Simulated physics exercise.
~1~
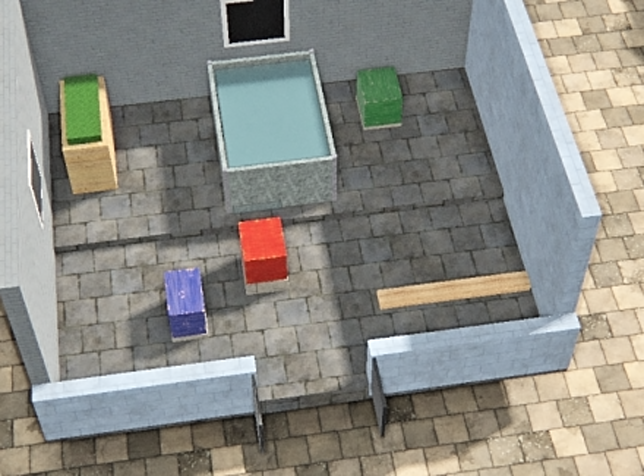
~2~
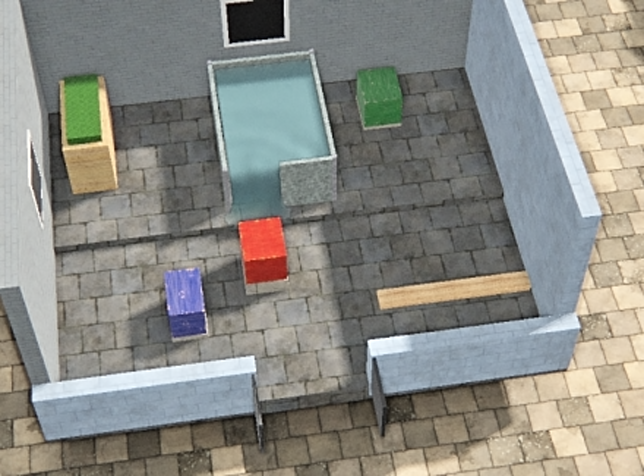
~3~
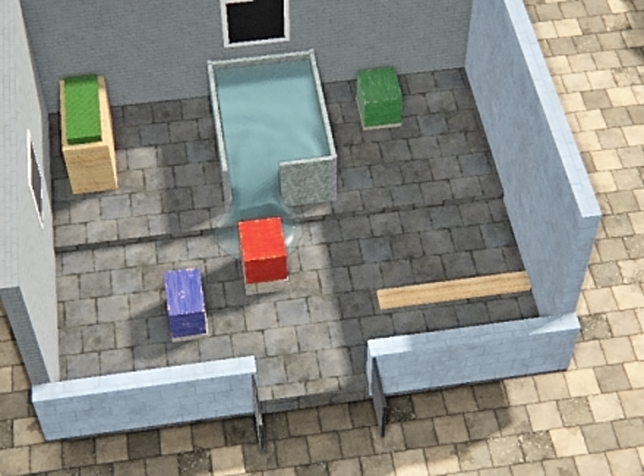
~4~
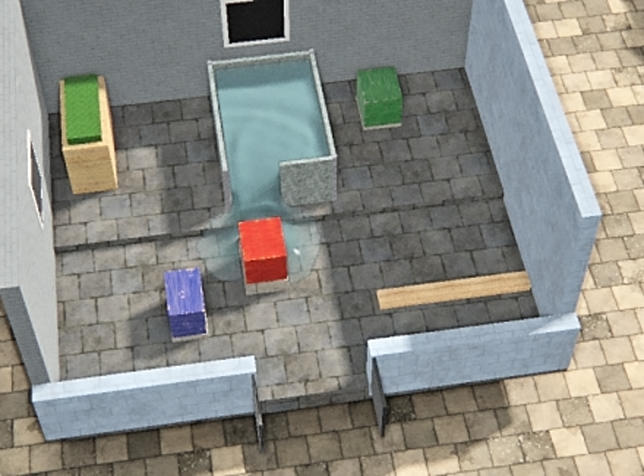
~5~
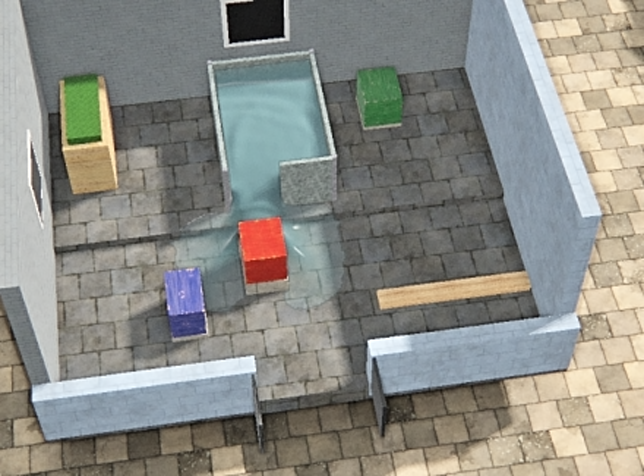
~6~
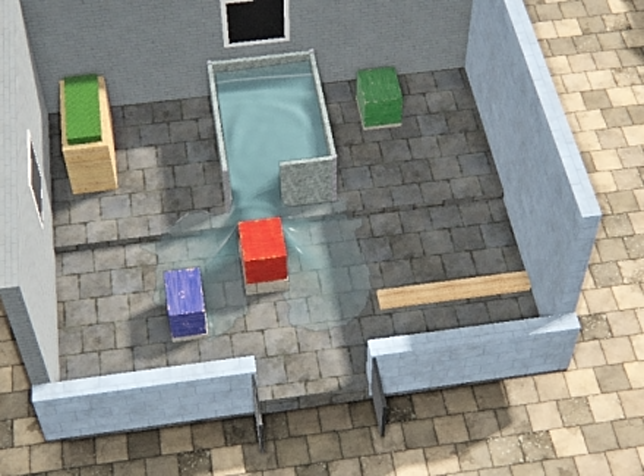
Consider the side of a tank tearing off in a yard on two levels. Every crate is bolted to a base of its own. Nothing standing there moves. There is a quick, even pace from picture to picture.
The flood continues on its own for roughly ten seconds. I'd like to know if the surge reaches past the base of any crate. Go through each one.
In order: The green crate is going to stay clear of the water. The blue crate is going to be reached by the water. The red crate is going to be reached by the water.
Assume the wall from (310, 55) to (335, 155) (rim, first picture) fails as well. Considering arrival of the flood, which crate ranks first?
First: The green-painted one.
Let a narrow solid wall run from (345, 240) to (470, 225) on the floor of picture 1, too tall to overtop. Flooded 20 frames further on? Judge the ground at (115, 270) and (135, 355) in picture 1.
In order, I'd call them inundated and inundated.
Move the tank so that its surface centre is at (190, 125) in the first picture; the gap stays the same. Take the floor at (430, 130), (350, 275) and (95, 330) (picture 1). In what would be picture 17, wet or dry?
Results in order - left untouched, left untouched, swamped.
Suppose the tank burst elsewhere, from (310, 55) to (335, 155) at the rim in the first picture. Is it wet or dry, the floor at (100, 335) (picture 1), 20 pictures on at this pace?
Short version: Spared.
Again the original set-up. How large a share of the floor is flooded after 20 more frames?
Estimate: Some 60 in a hundred.
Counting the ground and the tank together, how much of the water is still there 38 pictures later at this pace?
I reckon around 94 in a hundred.
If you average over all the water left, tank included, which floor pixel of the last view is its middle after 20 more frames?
Centre of the water: Near (268, 240).
A moment on, water covers 35 % of the floor; the green crate not reached, the blue crate water round its plinth, the red crate water round its plinth.
Next, water covers 50 % of the floor; the green crate not reached, the blue crate water round its plinth, the red crate water round its plinth.
Then, water covers 60 % of the floor; the green crate not reached, the blue crate water round its plinth, the red crate water round its plinth.
Later, water covers 60 % of the floor; the green crate water round its plinth, the blue crate water round its plinth, the red crate water round its plinth.
In the end, water covers 60 % of the floor; the green crate stayed above the water, the blue crate was topped, the red crate was topped.
